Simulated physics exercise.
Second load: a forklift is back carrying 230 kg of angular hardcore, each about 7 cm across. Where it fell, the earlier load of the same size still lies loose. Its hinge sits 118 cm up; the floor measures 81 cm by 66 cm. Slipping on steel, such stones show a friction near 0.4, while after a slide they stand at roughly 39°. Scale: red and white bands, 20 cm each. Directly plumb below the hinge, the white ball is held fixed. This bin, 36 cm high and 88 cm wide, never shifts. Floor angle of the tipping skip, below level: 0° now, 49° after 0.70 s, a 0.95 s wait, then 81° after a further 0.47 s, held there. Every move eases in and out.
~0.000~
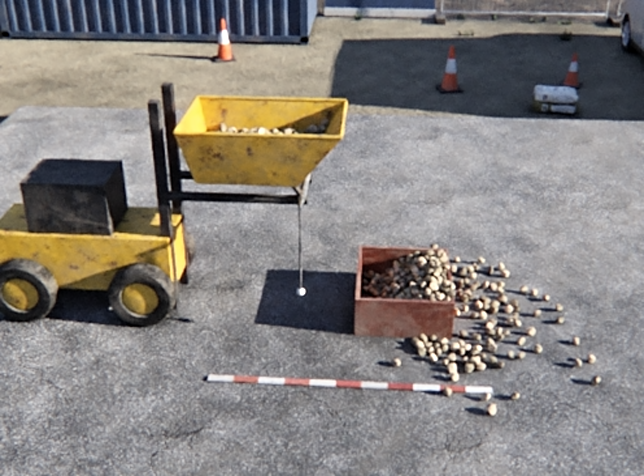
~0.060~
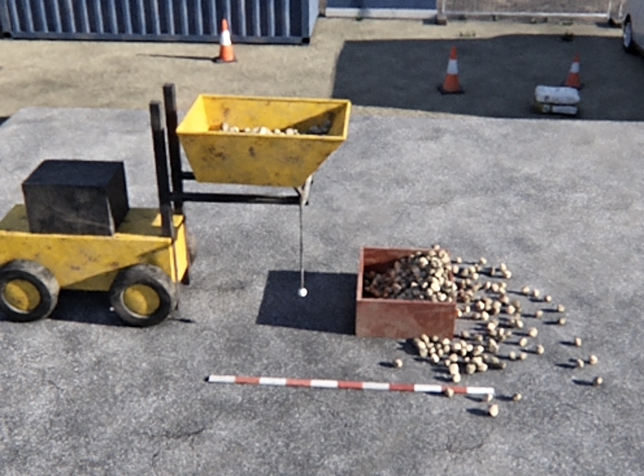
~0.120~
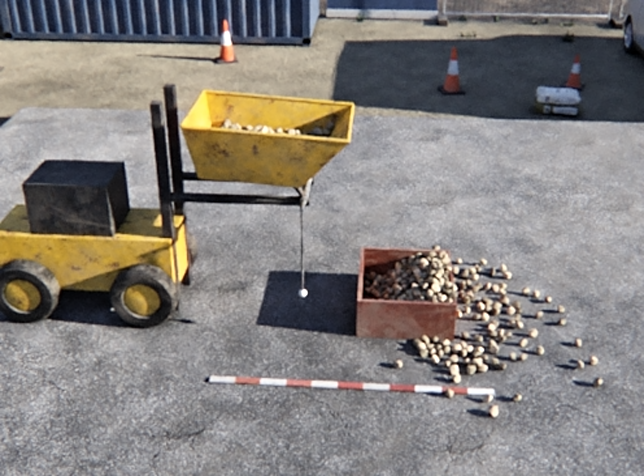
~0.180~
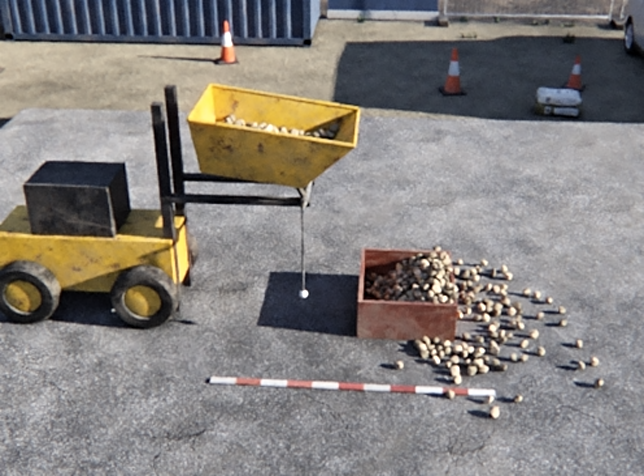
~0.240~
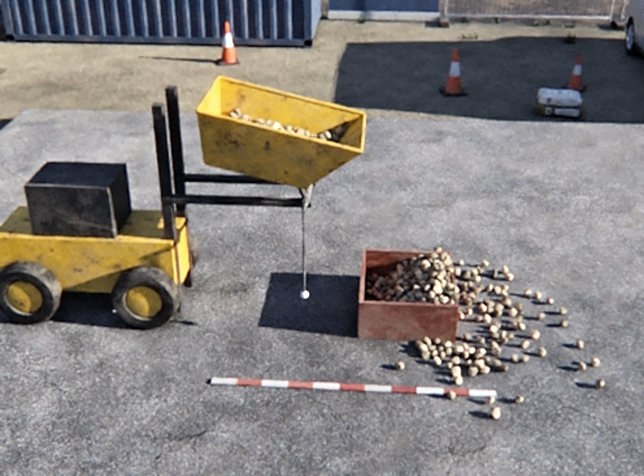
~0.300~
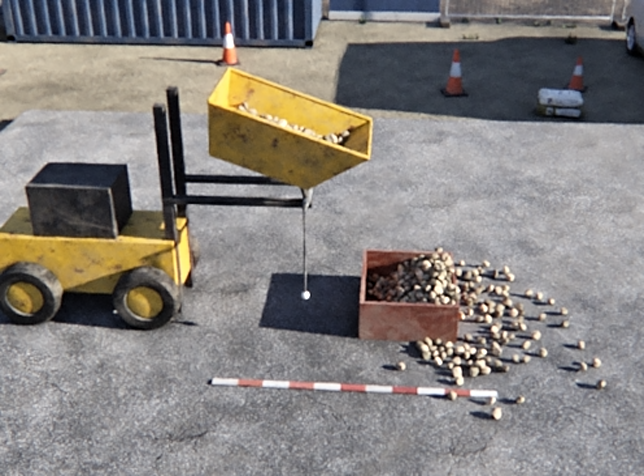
A yellow skip of stones, raised on a forklift's black forks, starts out level above the ground, left of a reddish-brown bin heaped with stones, with more scattered to its right. The skip then tilts gradually, its right end dipping and its left end rising, while the forklift's body stays in place.
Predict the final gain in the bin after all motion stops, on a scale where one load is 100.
62.
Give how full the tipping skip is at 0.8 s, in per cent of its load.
It still holds about 100 per cent.
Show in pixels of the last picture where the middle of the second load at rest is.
The middle ends up near (421, 291).
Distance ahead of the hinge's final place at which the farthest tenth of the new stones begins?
I'd estimate about 160 cm.
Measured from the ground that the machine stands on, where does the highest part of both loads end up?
Top of heap: Approx. 54 cm above ground level.
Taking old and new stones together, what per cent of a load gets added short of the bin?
Some 0 % of one load's worth.
After 0.5 s the floor is at 41°; in per cent of one load, 100 in the tipping skip, 81 in the bin, 19 beside or beyond the bin; the foremost stones are at (571, 335).
After 0.8 s the floor is at 49°; in per cent of one load, 100 in the tipping skip, 81 in the bin, 19 beside or beyond the bin; the foremost stones are at (571, 335).
After 2.6 s the floor is at 81°; in per cent of one load, 40 in the tipping skip, 135 in the bin, 25 beside or beyond the bin; the foremost stones are at (571, 335).
After 5.0 s the floor is at 81°; in per cent of one load, 0 in the tipping skip, 143 in the bin, 57 beside or beyond the bin; the foremost stones are at (584, 332). Net gain in the bin, 62.
